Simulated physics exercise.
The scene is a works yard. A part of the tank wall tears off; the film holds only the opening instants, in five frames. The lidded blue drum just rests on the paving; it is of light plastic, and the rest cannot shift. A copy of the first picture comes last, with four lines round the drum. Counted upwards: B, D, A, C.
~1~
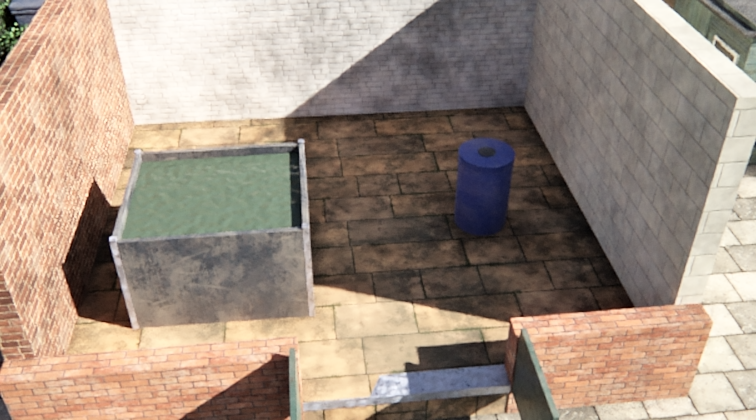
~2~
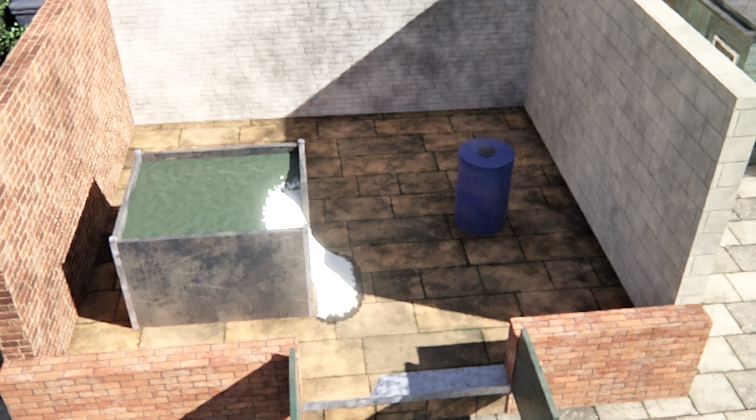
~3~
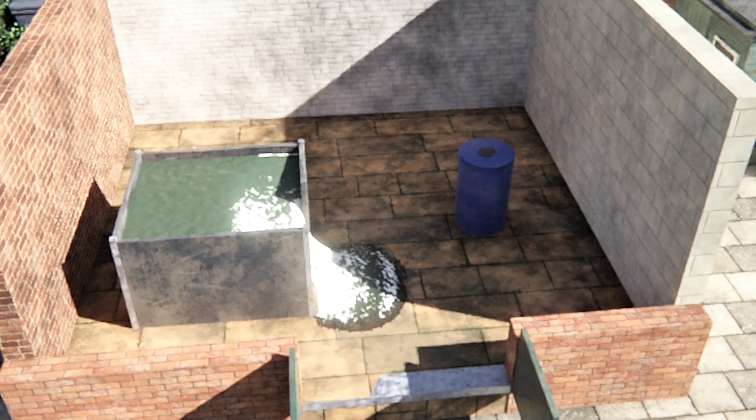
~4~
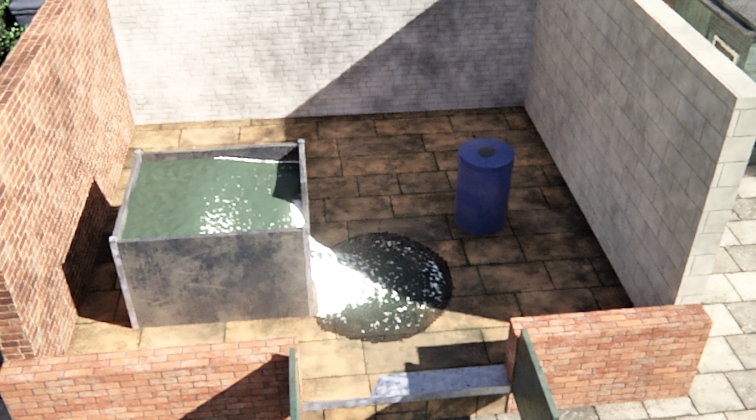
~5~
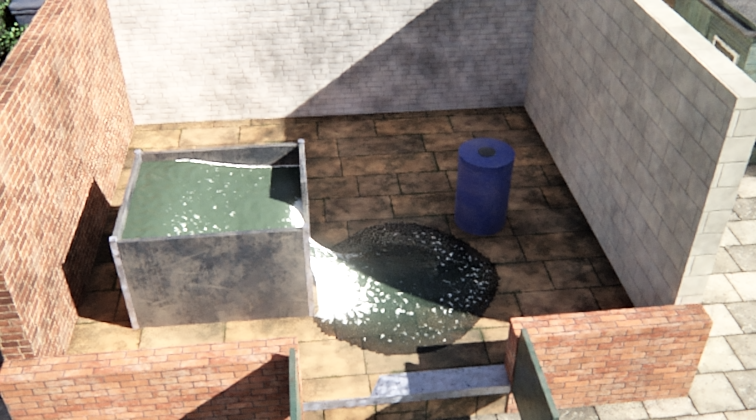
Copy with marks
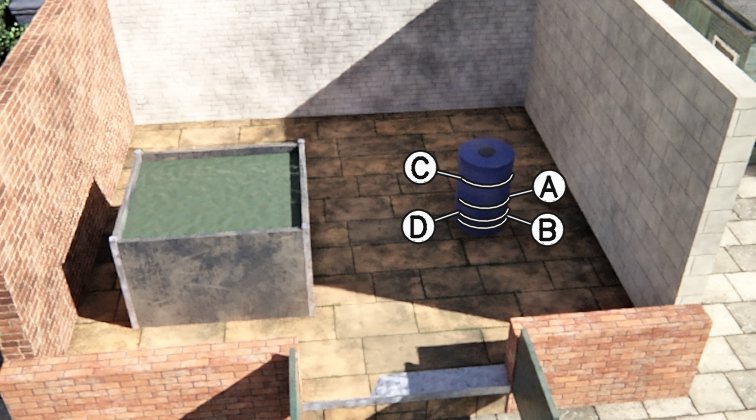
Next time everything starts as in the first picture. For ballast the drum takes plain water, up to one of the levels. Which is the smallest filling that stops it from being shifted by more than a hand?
Take A.
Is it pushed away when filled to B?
Yes, it does.
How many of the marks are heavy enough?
Two of the four.
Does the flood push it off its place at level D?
Yes.
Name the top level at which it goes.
The answer is D.
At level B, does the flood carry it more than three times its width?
Yes, it does.
In white, A at (488, 208); B at (486, 228); C at (490, 186); D at (487, 220); from the bottom up B, D, A, C.
For level A, it does not move.
For level B, it is pushed about 5 times its own width away.
For level C, it does not move.
For level D, it is pushed about its own width away.
